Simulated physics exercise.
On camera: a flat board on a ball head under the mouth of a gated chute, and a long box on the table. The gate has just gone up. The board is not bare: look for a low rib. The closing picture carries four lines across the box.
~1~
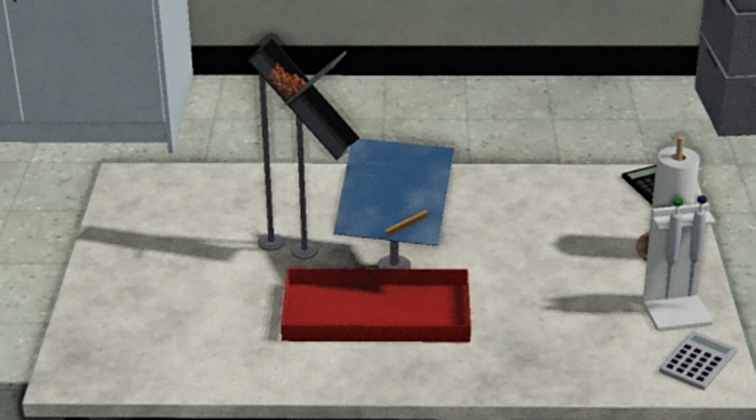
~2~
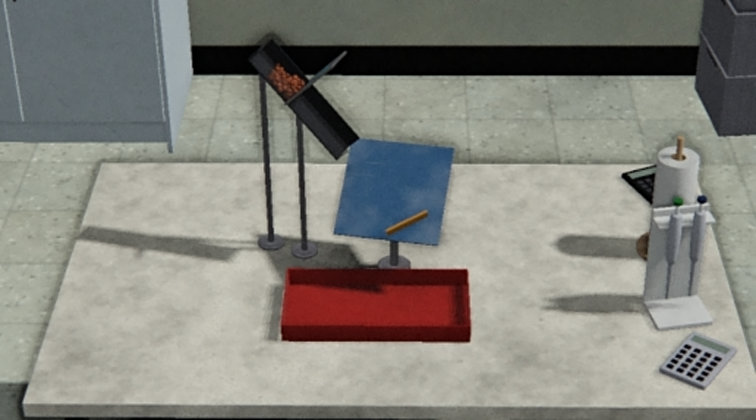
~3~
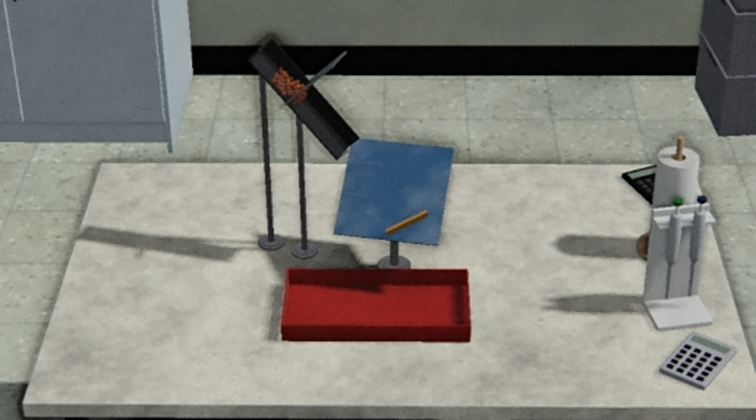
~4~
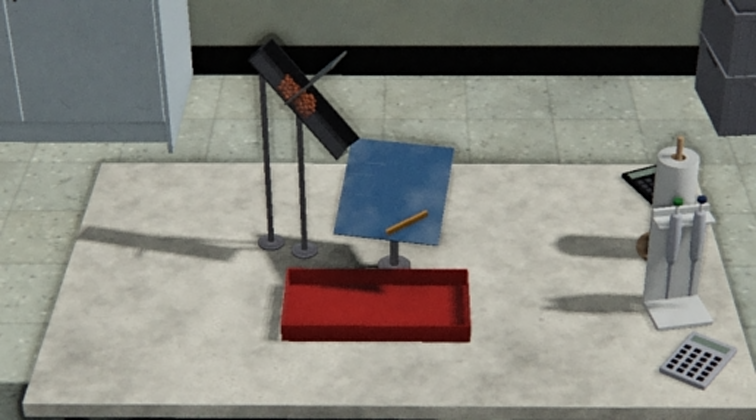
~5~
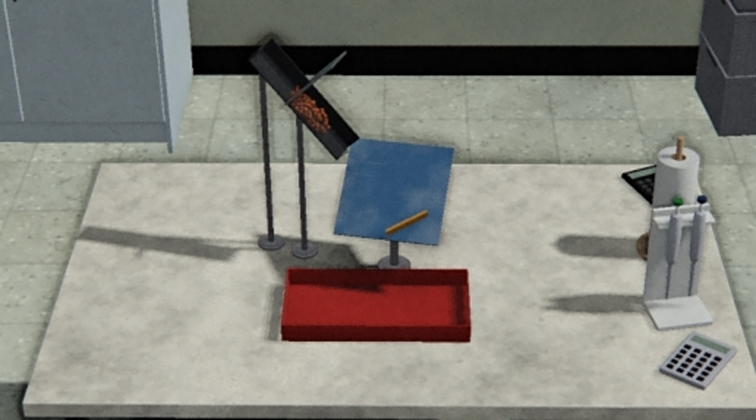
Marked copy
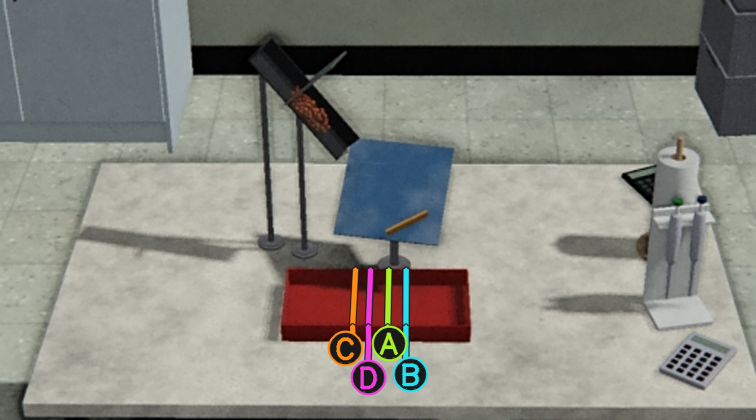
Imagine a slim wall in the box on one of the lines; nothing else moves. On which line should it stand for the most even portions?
I would pick line D.
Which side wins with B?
Left.
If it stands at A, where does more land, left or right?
More lands on the left.
On the marked copy, line A crosses the front rim at (387, 325); line B crosses the front rim at (405, 325); line C crosses the front rim at (352, 325); line D crosses the front rim at (368, 325).
Choosing A, of what is caught, almost all on the left of the divider, about a tenth on the right.
Choosing B, of what is caught, almost all on the left of the divider, just a few on the right.
Choosing C, of what is caught, about a tenth on the left of the divider, the larger part on the right.
Choosing D, of what is caught, roughly half on the left of the divider, roughly half on the right.
